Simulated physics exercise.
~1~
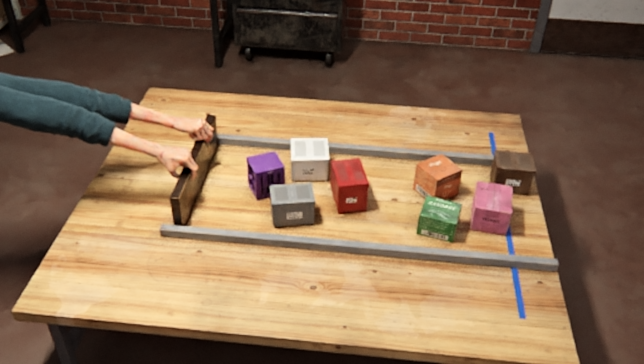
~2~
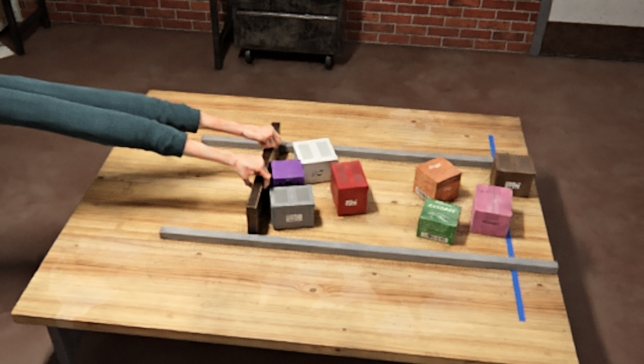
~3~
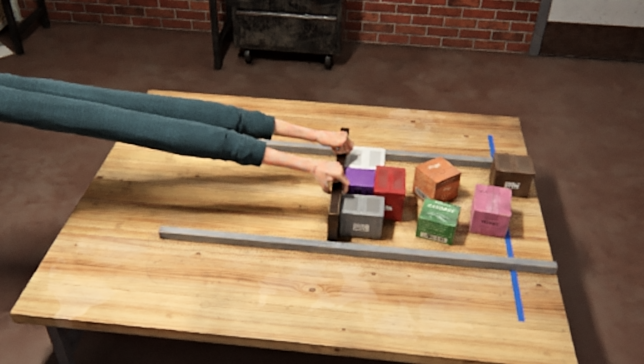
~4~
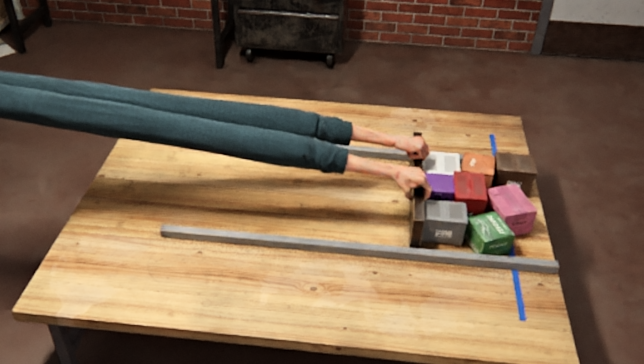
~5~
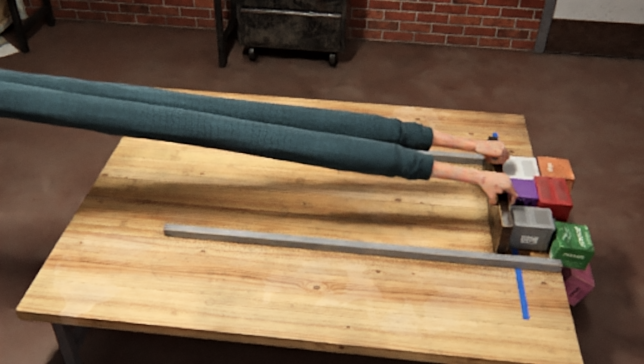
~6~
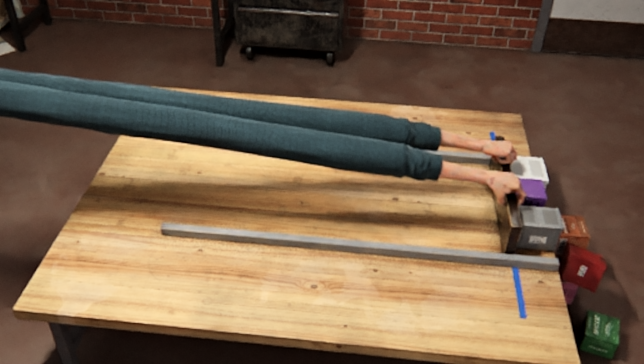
Two arms in dark teal sleeves grip an upright dark plank at the left of a wooden table, seen from above in a room with a brick wall. Between two grey rails lie scattered boxes, purple, white, grey and red nearer the plank, with orange, green, pink and brown toward a blue tape line at the right. The hands push the plank rightward, gathering the nearer boxes, then pressing them into the rest. The packed group slides over the tape to the table's right edge. Brown, pink, orange, green and red boxes go over, while white, purple and grey stay against the stopped plank.
